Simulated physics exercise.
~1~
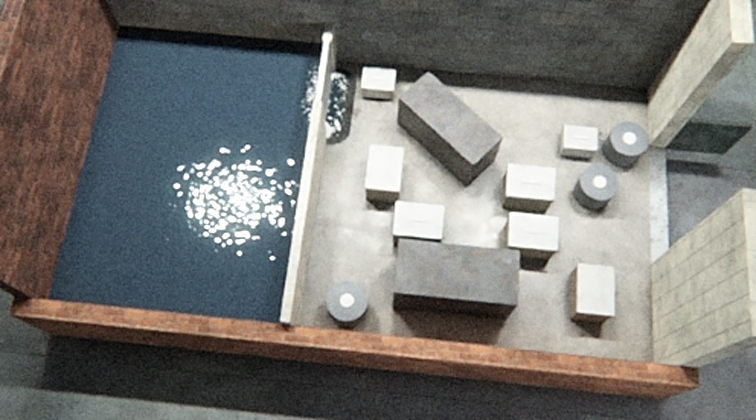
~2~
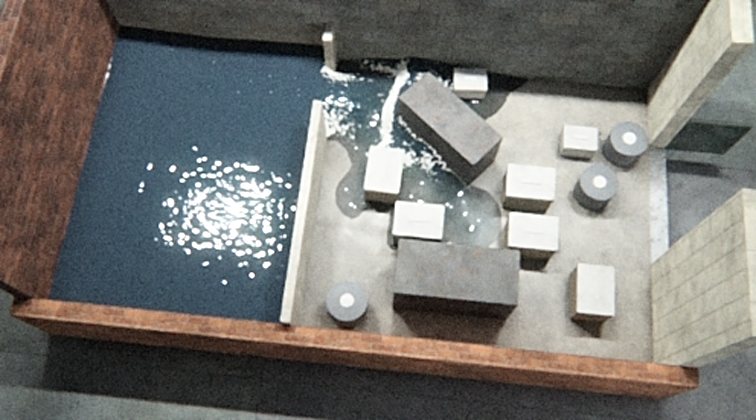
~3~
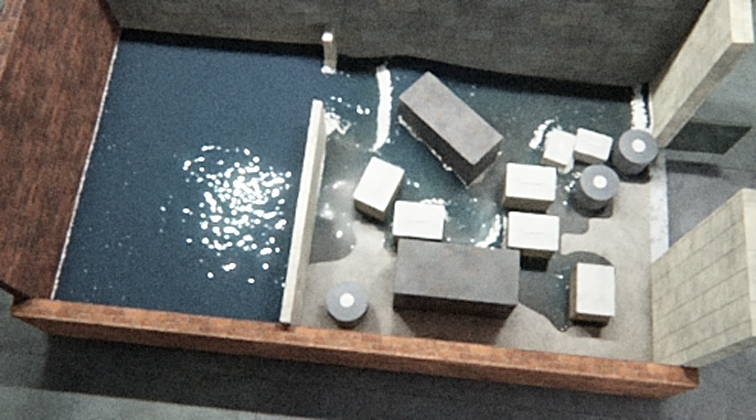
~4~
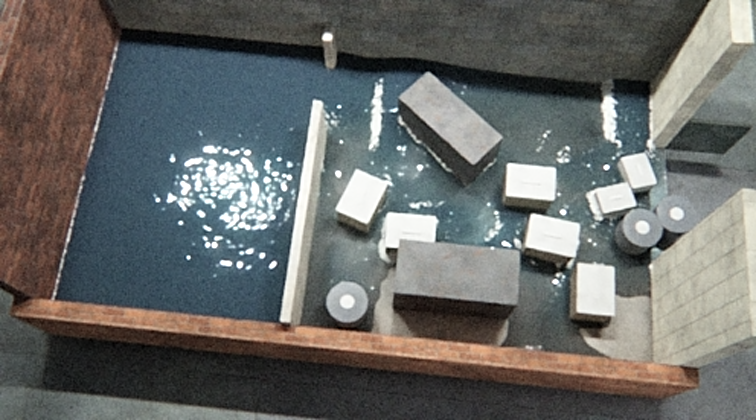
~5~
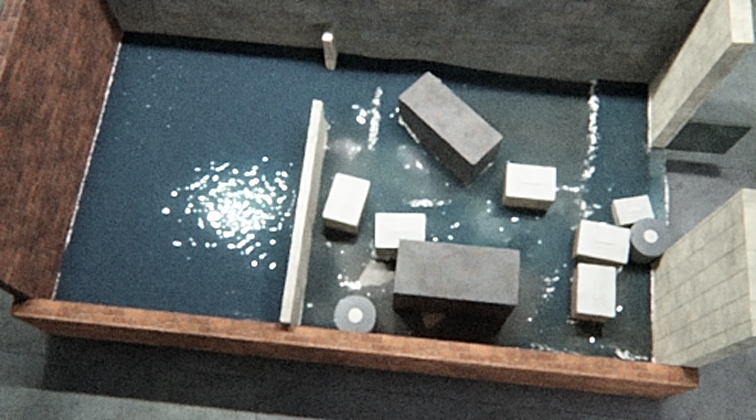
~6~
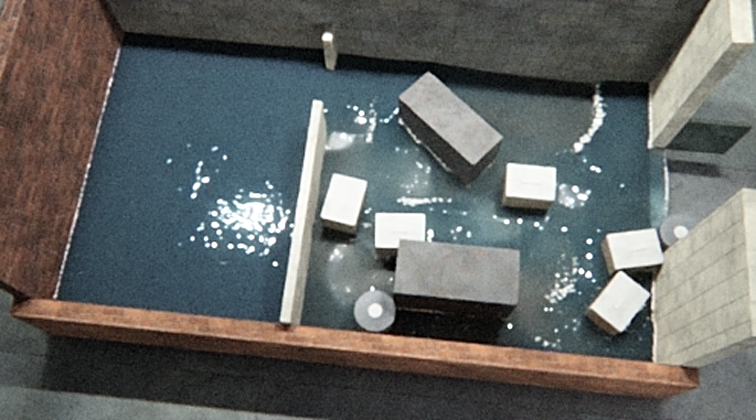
Dark water held behind a thin partition burst through a gap at its top end and spread across the neighbouring room, pushing pale boxes and grey drums rightward, several vanishing through the right-hand opening, while the two big dark chests stayed put in the flooded room.
